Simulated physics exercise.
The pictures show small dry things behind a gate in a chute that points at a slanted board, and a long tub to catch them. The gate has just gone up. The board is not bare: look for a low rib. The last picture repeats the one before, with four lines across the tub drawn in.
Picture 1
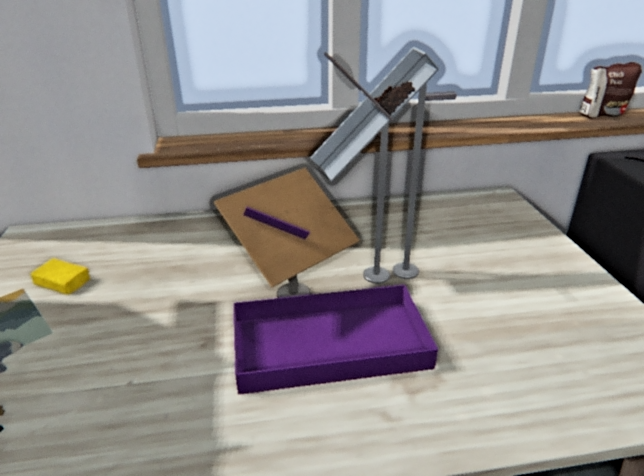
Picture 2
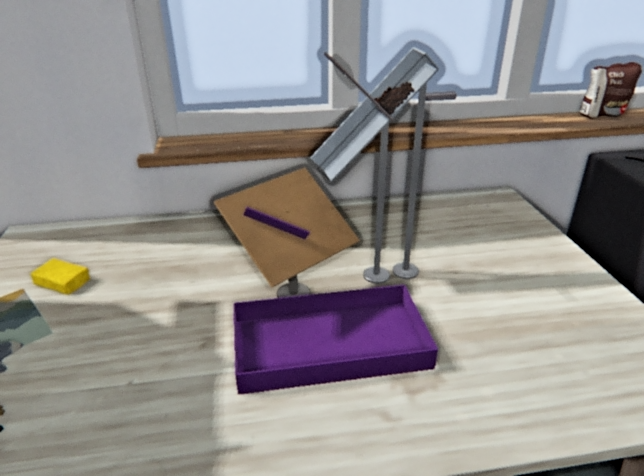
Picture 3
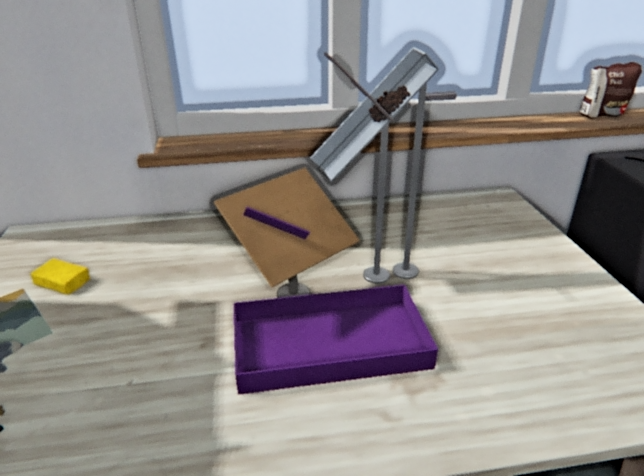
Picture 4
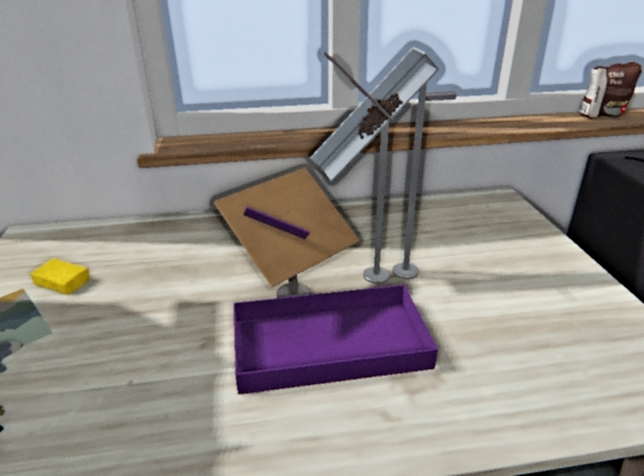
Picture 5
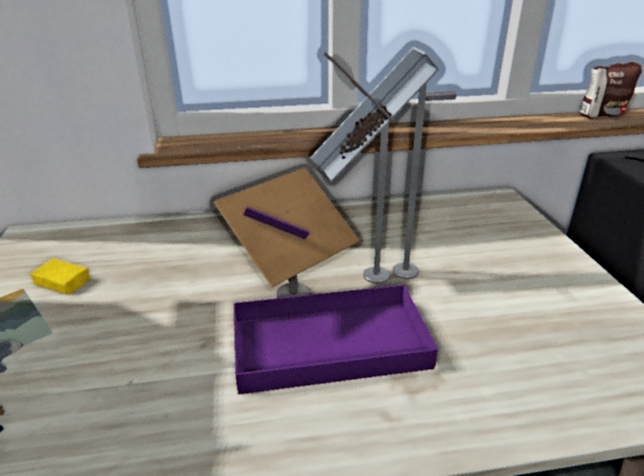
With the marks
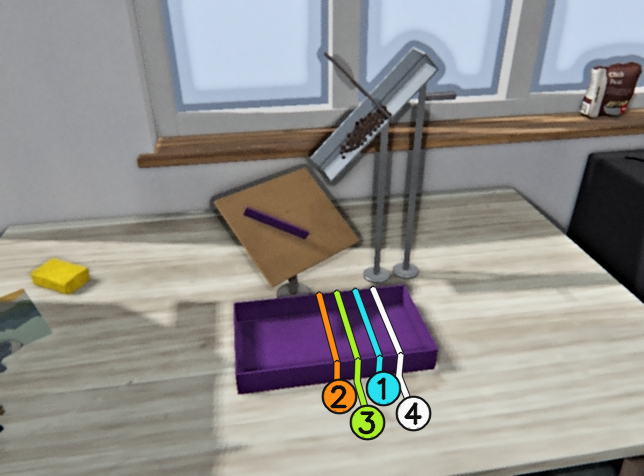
Small brown berries slide down a sloping metal chute above a tilted brown board.
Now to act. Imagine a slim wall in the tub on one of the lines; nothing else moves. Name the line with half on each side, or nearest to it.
Best: 1.
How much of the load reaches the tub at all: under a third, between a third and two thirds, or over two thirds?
Over two thirds.
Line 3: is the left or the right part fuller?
Right.
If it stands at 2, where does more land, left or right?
Right.
On the marked copy, line 1 crosses the front rim at (379, 356); line 2 crosses the front rim at (336, 362); line 3 crosses the front rim at (357, 359); line 4 crosses the front rim at (400, 354).
Choosing 1, of what is caught, roughly half on the left of the divider, roughly half on the right.
Choosing 2, of what is caught, not one piece on the left of the divider, every piece on the right.
Choosing 3, of what is caught, just a few on the left of the divider, almost all on the right.
Choosing 4, of what is caught, almost all on the left of the divider, just a few on the right.
